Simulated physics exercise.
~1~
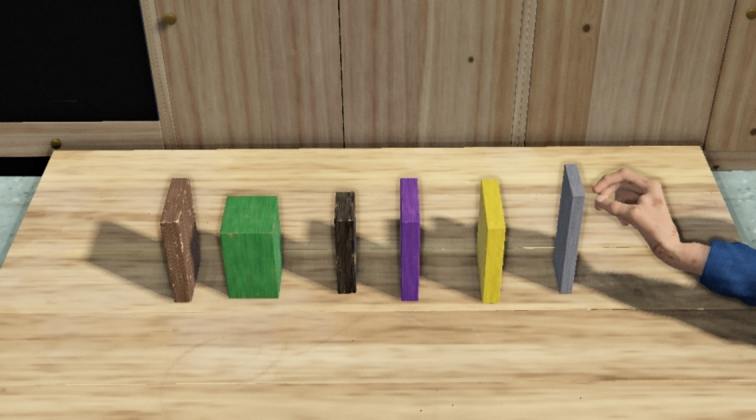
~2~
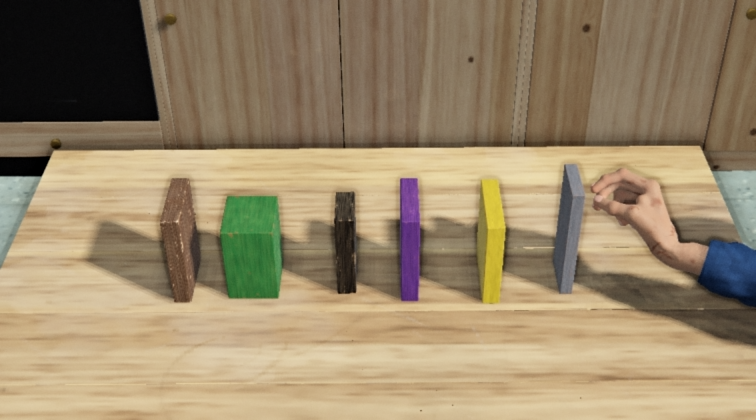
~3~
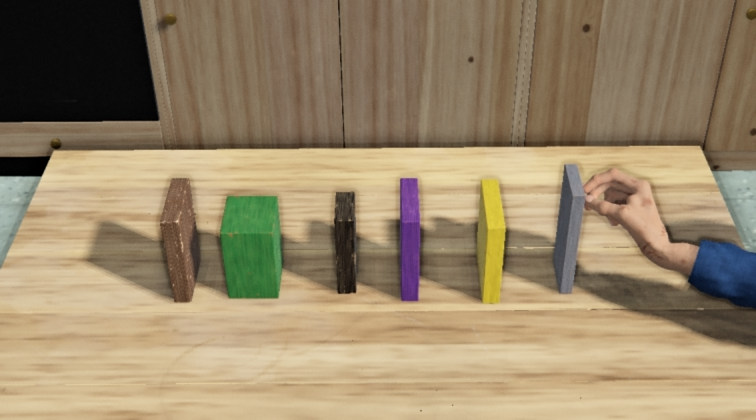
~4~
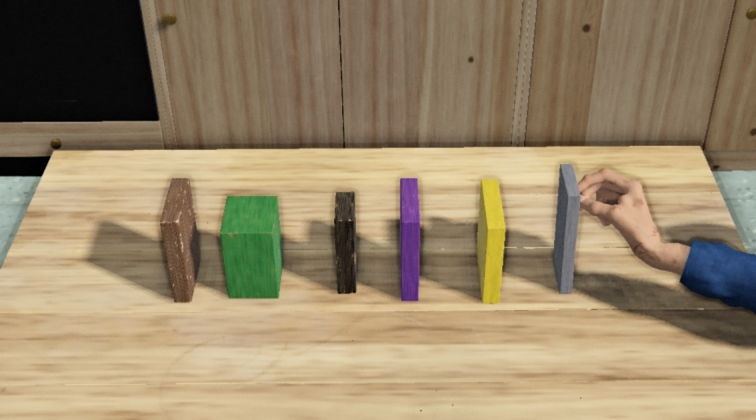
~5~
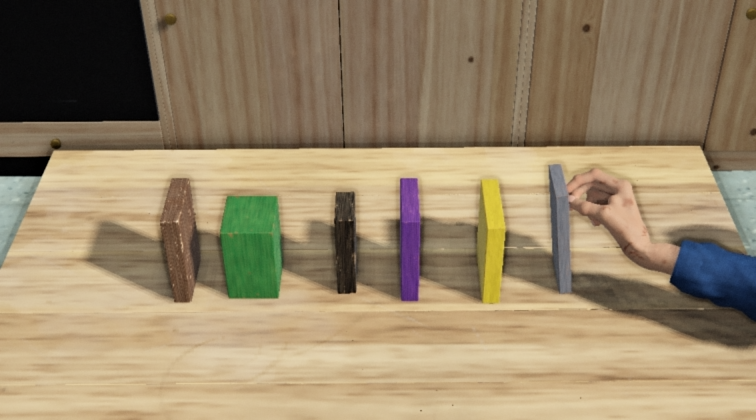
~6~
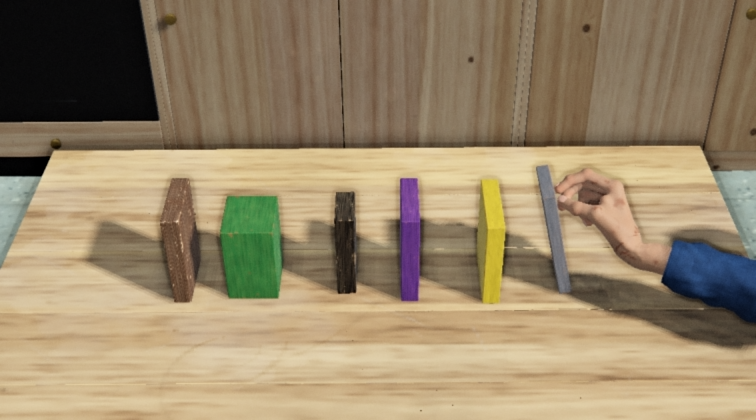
A hand at the right, in a blue sleeve, moves left to the grey block at the end of a spaced row of upright blocks on a wooden table. Its fingers push the block's upper part, and the block tilts left toward the yellow one, while the yellow, purple, black, green and brown blocks stay still.
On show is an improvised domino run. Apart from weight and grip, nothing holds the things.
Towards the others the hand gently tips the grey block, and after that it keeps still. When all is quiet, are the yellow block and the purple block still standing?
My prediction: The yellow block is going to tumble; the purple block is going to tumble.
Then, 0.40 s past the last view, grey block 52° over; yellow block rocked 29° from its first pose near (465, 243).
Then, 0.50 s past the last view, grey block 67° over; yellow block rocked 54° from its first pose near (446, 252); purple block rocked 18° from its first pose near (393, 240).
Then, 0.60 s past the last view, grey block 74° over; yellow block rocked 70° from its first pose near (438, 260); purple block rocked 45° from its first pose near (369, 246); black block rocked 24° from its first pose.
Finally, down or leaning hard on the table, yellow block, black block and purple block; left askew, green block. Final places as the last picture's camera would see them, yellow block near (437, 262), purple block near (360, 253).
